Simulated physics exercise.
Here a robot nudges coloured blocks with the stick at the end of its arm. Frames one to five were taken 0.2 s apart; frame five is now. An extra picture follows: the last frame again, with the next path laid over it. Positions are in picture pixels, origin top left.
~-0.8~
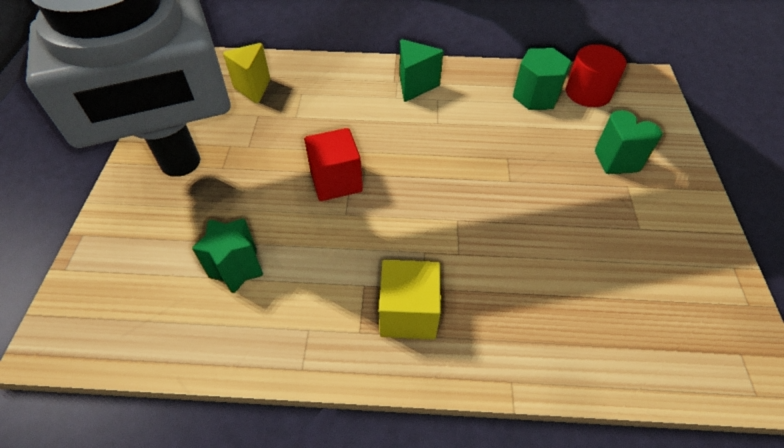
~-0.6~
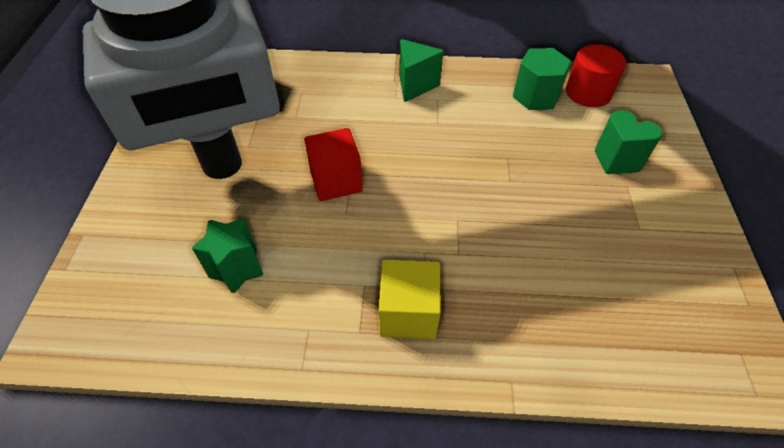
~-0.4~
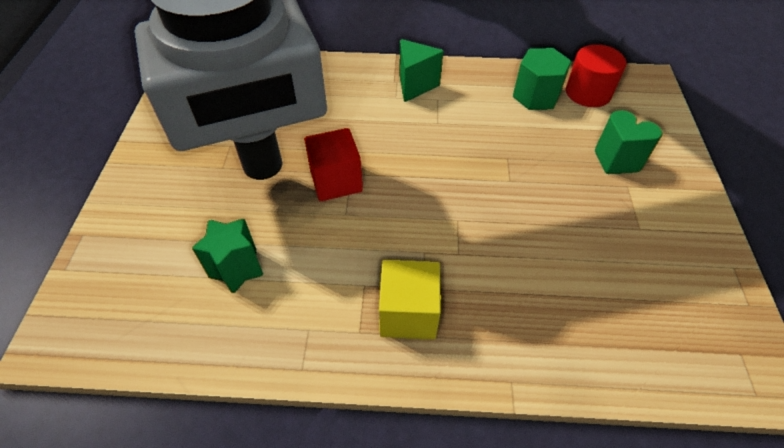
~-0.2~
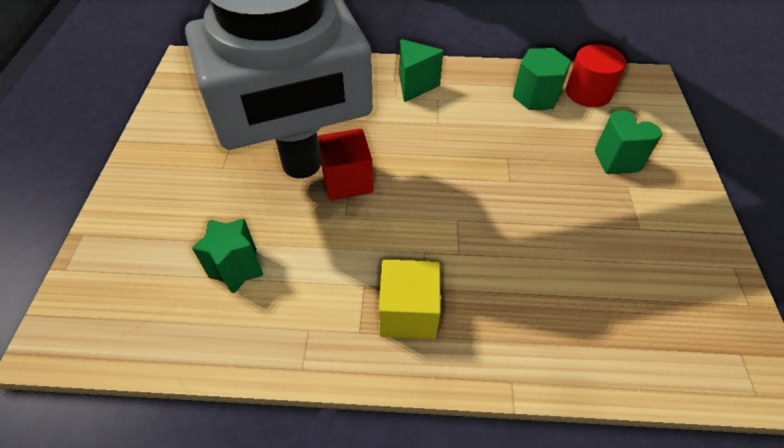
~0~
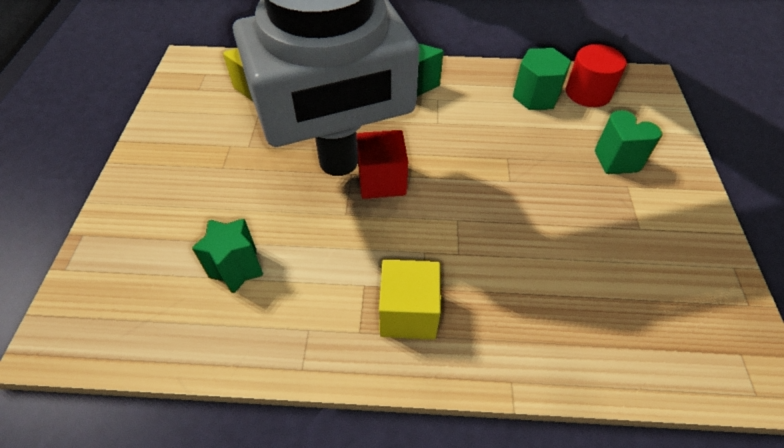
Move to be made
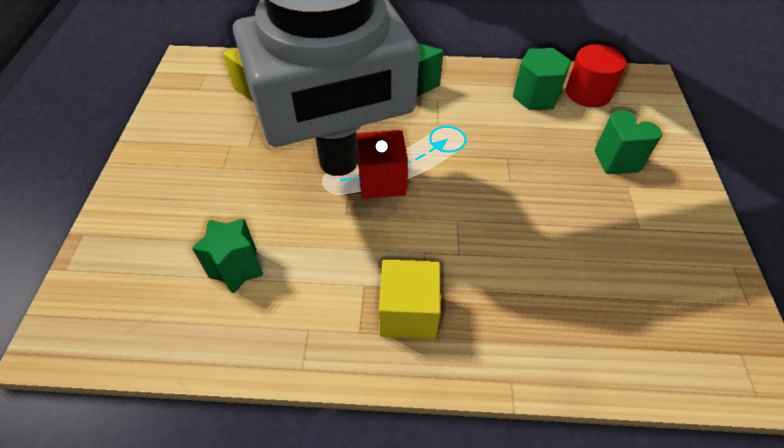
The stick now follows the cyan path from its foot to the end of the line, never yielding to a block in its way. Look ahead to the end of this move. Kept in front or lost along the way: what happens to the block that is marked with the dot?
Slipped off.
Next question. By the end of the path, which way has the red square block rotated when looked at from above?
The turn is clockwise.
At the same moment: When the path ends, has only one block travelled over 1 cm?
I'd say yes.
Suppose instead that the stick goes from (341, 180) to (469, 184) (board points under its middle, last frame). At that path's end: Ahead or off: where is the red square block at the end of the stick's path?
The stick should keep driving it forward.
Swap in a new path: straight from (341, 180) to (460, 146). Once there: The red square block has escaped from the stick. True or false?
True - the claim holds.
Drawn move, from (341, 180) over (382, 172) and (419, 158) to (448, 139); the dot is on the red square block.
On the path given first. One third of the way, stick at (383, 154); red square block at (427, 145), turned 25° clockwise.
Two thirds of the way, stick at (421, 139); red square block at (457, 143), turned 55° clockwise.
At the end, stick at (450, 121); red square block at (458, 143), turned 55° clockwise; green triangle still.
